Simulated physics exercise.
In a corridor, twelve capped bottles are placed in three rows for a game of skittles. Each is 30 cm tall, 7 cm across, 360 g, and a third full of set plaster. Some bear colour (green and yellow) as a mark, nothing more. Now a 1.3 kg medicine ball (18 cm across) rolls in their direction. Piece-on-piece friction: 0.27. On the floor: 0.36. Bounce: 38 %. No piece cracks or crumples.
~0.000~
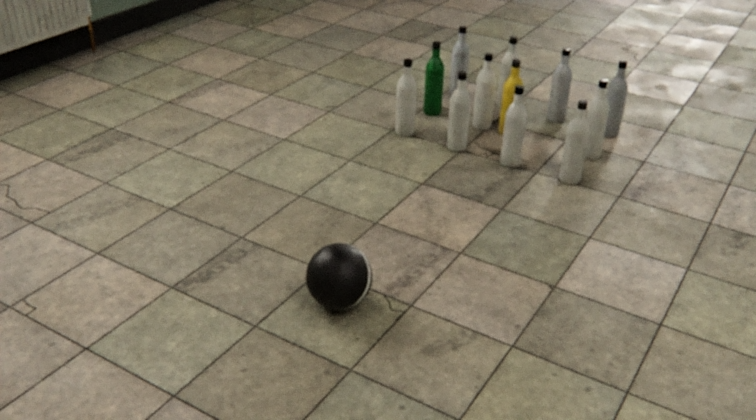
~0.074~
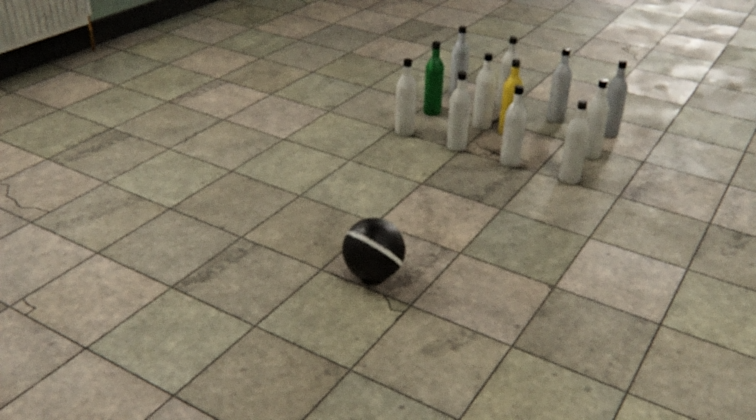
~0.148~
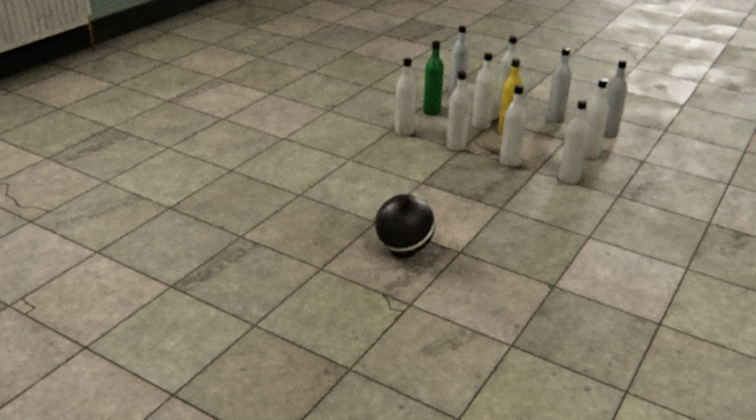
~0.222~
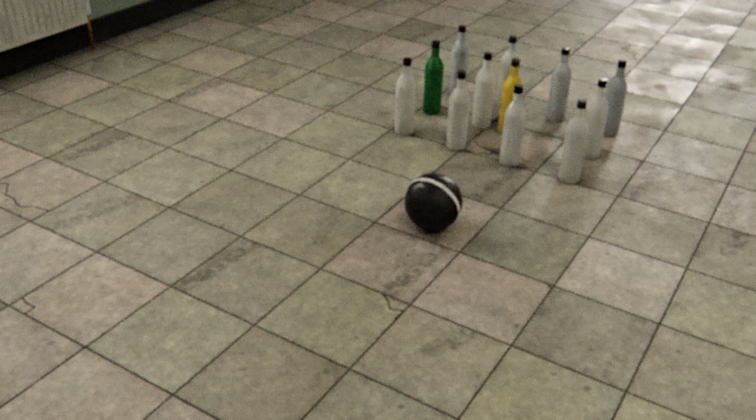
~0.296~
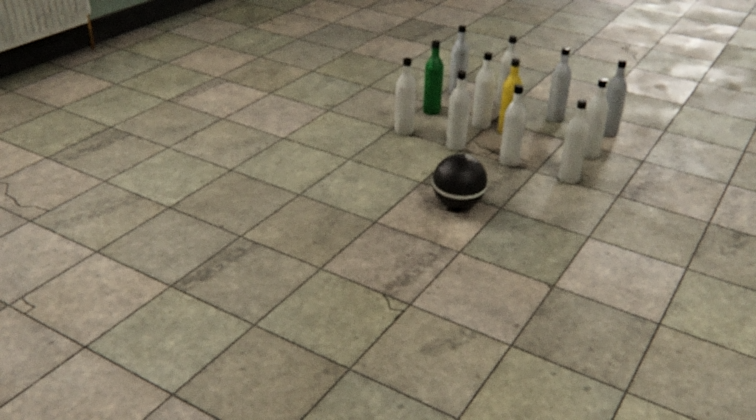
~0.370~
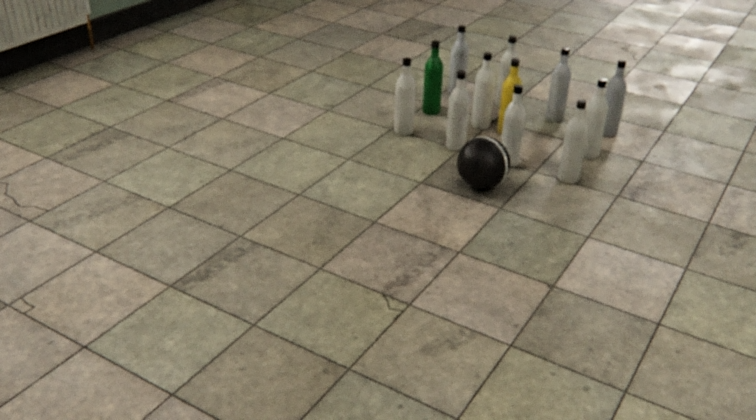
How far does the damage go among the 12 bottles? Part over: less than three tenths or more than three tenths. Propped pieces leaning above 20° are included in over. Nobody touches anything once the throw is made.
The fallen share stays beneath three tenths.
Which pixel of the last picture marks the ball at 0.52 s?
Estimated pixel: About (517, 137).
After 0.52 s, ball still moving; 1 of the 12 bottles over.
After 0.72 s, ball still moving; 2 of the 12 bottles over.
By the end (1.6 s), ball rolling away; 2 of the 12 bottles over; green bottle unmoved; yellow bottle unmoved. That is 17 per cent. As the last picture would show them, middles, green bottle near (433, 78), yellow bottle near (511, 97).
